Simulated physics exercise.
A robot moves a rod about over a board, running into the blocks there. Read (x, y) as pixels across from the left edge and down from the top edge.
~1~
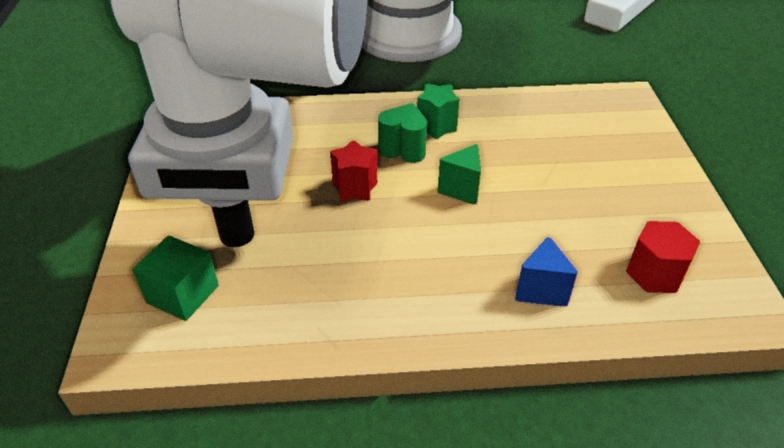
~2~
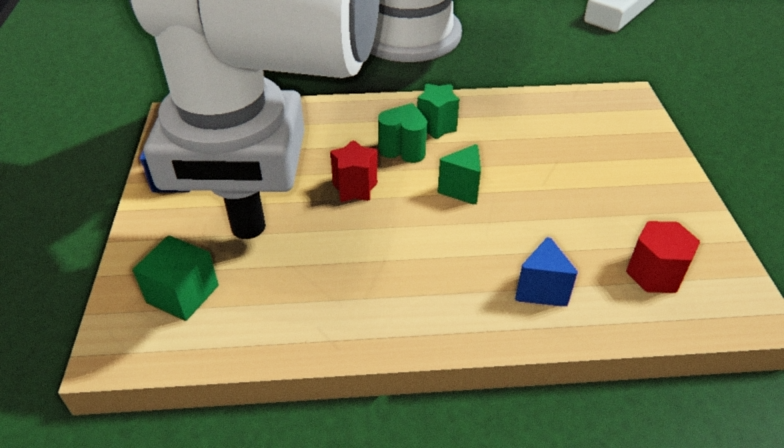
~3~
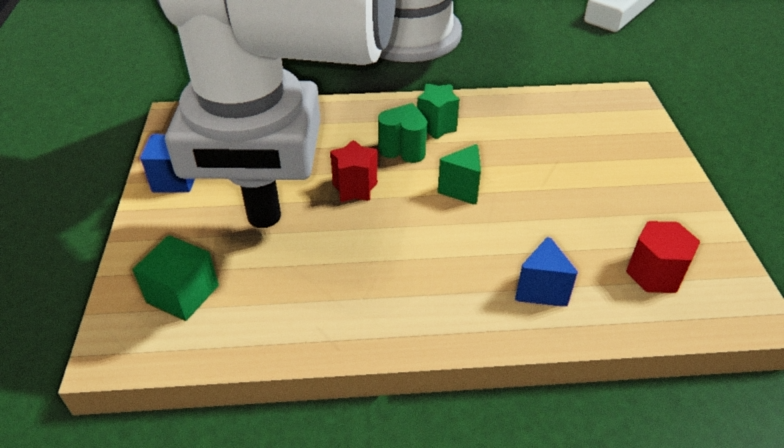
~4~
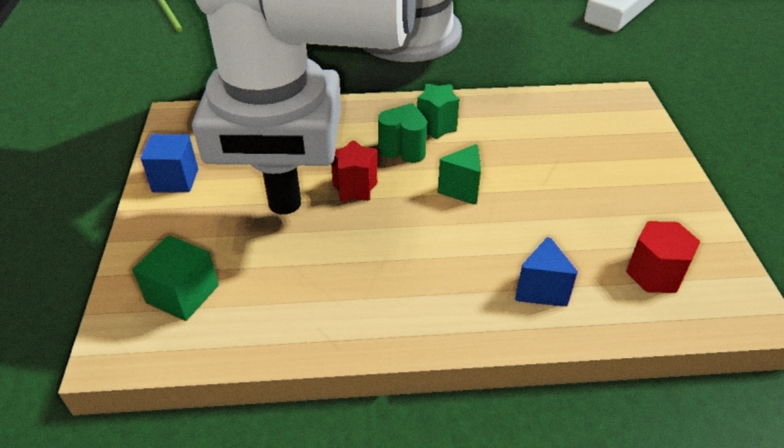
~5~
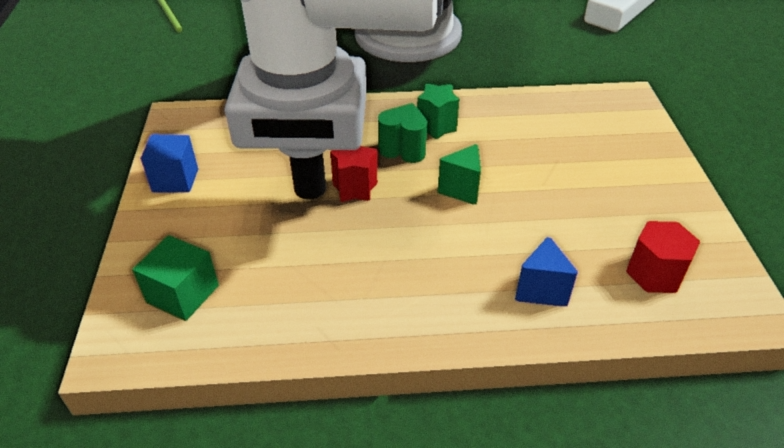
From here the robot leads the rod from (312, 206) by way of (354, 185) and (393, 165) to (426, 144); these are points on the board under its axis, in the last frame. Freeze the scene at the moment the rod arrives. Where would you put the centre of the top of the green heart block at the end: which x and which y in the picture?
Most likely (446, 91).
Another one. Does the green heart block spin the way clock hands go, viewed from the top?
I expect not.
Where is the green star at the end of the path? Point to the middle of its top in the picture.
The middle of its top is at (460, 74).
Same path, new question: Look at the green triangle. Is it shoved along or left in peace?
Stays where it is.
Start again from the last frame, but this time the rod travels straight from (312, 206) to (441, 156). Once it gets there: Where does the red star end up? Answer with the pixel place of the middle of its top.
Most likely (471, 115).
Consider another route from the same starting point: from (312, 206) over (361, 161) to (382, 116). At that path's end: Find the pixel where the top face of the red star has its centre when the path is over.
It sits at (383, 143).
The first path, step by step. One third of the way, rod at (354, 168); red star at (384, 143).
Two thirds of the way, rod at (393, 149); red star at (426, 131), turned 20° clockwise; green heart block at (421, 109), turned 45° anticlockwise; green star at (441, 91).
At the end, rod at (427, 128); red star at (448, 127), turned 70° clockwise; green heart block at (446, 91), turned 55° anticlockwise; green star at (460, 74), turned 20° anticlockwise; green triangle in place.
